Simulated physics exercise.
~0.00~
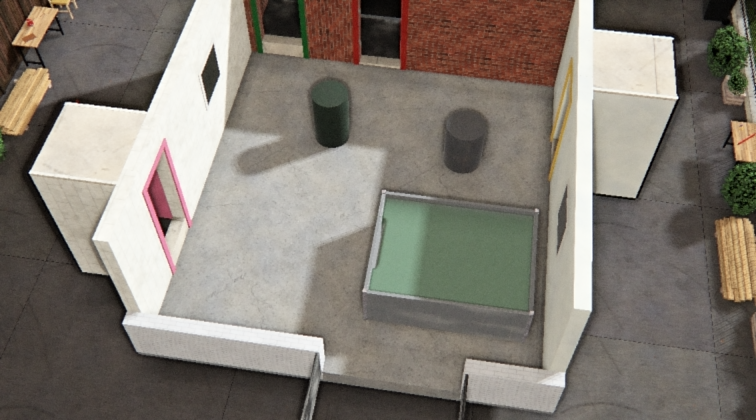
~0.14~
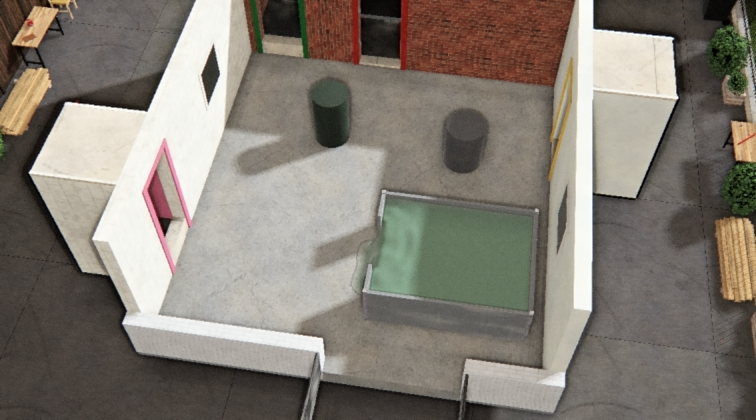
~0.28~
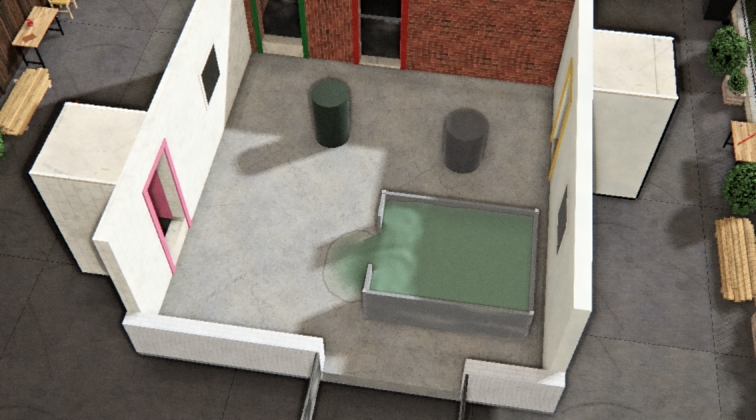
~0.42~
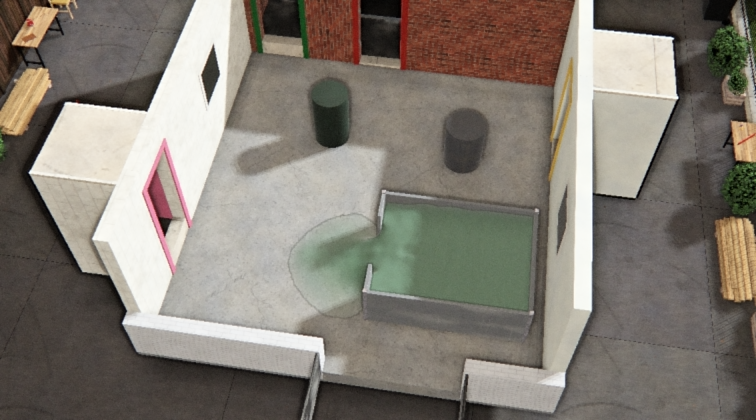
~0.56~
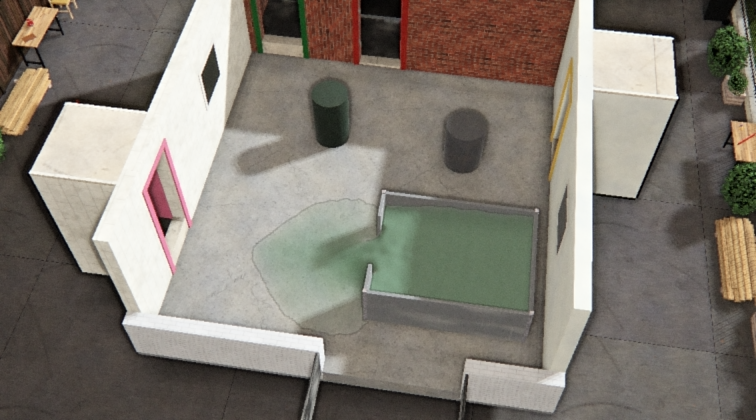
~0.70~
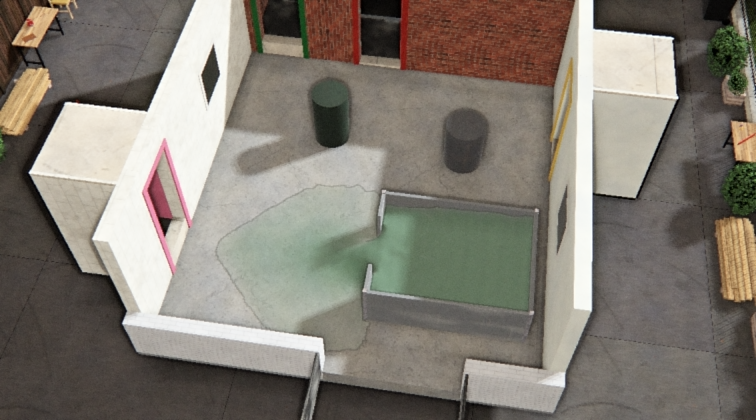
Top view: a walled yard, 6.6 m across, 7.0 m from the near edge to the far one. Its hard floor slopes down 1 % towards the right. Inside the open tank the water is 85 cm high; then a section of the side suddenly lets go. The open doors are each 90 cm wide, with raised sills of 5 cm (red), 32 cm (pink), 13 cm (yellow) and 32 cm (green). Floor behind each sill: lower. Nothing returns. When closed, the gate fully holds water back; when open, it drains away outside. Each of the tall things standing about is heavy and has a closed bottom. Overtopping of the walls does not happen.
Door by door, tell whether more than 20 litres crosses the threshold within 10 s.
As I see it, at the red door the amount will climb above the limit; at the pink door the amount will stay short of the limit; at the yellow door the amount will stay short of the limit; at the green door the amount will stay short of the limit.
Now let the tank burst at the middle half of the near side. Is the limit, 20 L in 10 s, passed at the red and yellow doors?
Red door doesn't reach it, yellow door doesn't reach it.
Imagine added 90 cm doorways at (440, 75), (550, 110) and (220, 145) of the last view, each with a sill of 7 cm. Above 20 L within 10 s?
In that order: Not over, above, above.
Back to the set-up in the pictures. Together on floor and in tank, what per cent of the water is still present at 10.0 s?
Some 96 per cent remains.
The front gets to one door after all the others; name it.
Yellow.
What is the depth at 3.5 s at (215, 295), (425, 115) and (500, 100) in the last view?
About 22, 0 and 0 cm.
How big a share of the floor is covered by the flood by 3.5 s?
45 %.
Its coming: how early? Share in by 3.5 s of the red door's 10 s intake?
Some 0 in a hundred.
After 1.4 s water covers 35 % of the floor and is deepest (48 cm) near (368, 271); red door not reached, pink door 31 cm at the sill, 0 L in, yellow door not reached, green door not reached.
After 2.2 s water covers 40 % of the floor and is deepest (46 cm) near (168, 288); red door not reached, pink door 36 cm at the sill, 0 L in, yellow door not reached, green door not reached.
After 3.5 s water covers 45 % of the floor and is deepest (31 cm) near (368, 271); red door not reached, pink door 25 cm at the sill, 3 L in, yellow door not reached, green door 26 cm at the sill, 0 L in.
After 6.0 s water covers 75 % of the floor and is deepest (24 cm) near (299, 62); red door 12 cm at the sill, 12 L in, pink door 14 cm at the sill, 4 L in, yellow door not reached, green door 22 cm at the sill, 0 L in.
After 10.0 s water covers 95 % of the floor and is deepest (18 cm) near (541, 269); red door 9 cm at the sill, 66 L in, pink door 10 cm at the sill, 4 L in, yellow door 14 cm at the sill, 3 L in, green door 15 cm at the sill, 0 L in.
